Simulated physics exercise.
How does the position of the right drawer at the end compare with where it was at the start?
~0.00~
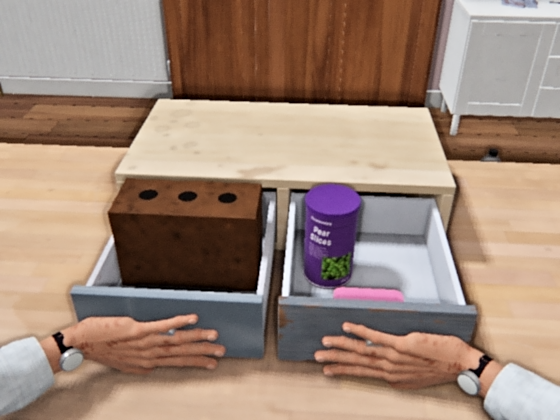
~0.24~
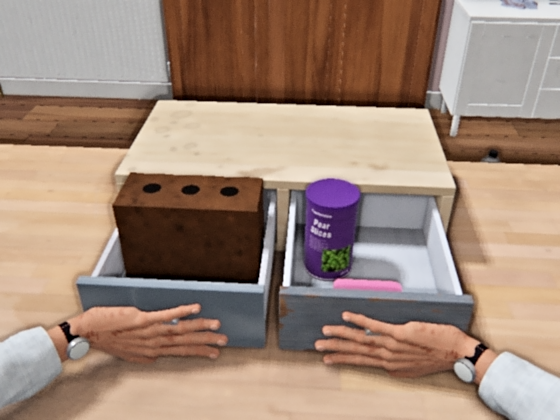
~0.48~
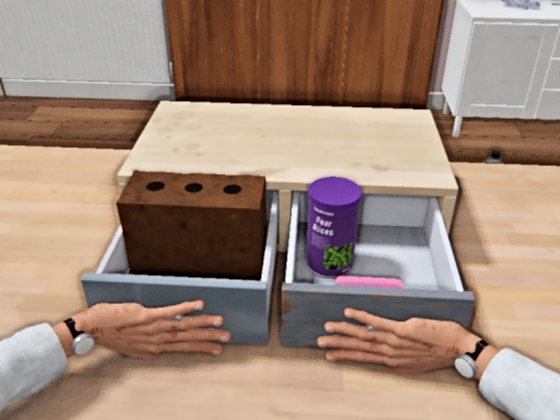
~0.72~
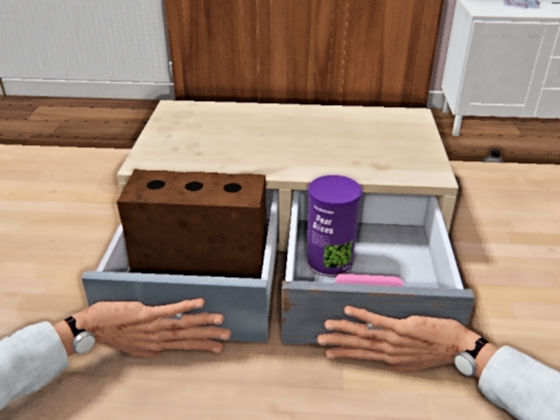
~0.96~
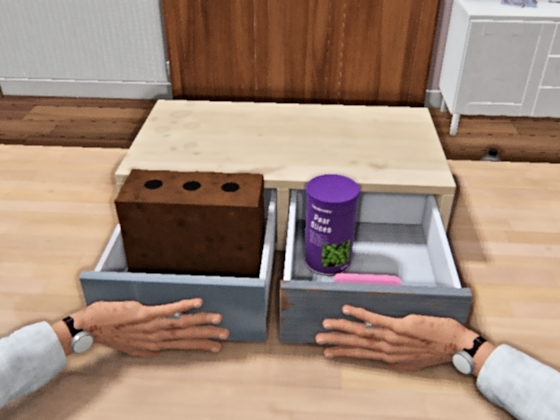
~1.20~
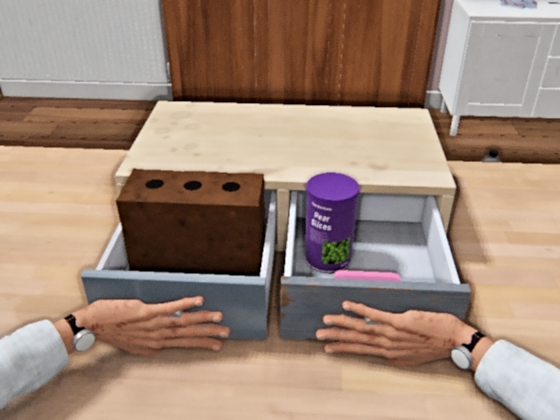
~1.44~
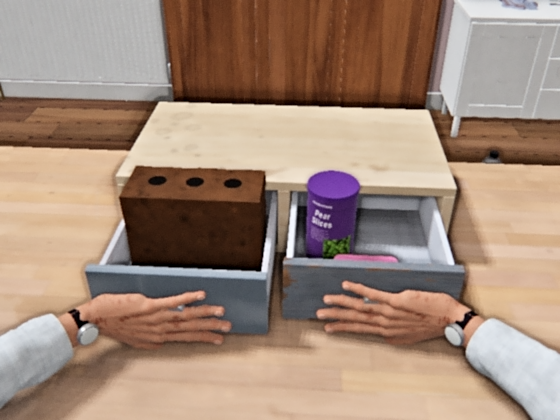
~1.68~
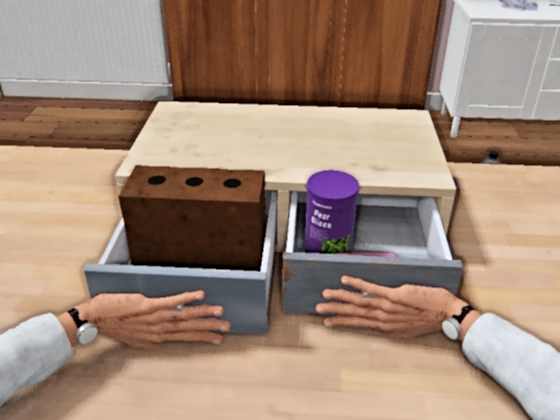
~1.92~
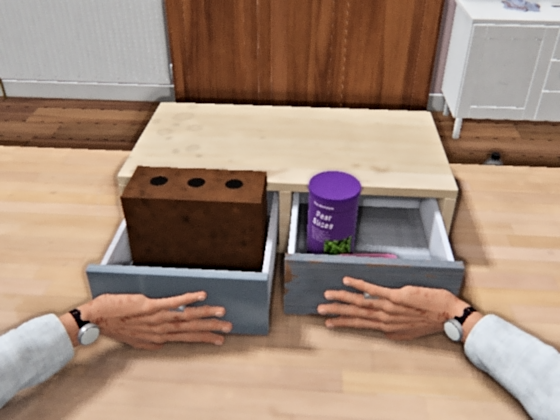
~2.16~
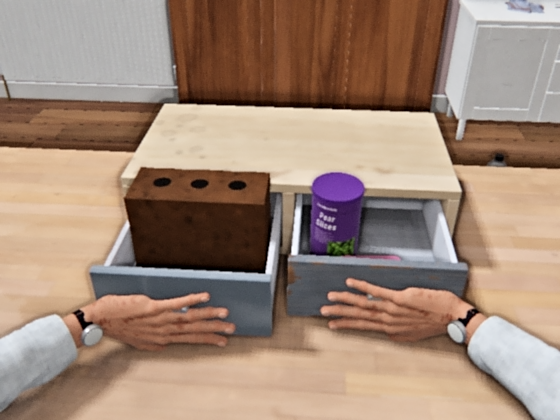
At the end the right drawer sits a little further into the wooden chest than it did at the start, though it is still open.
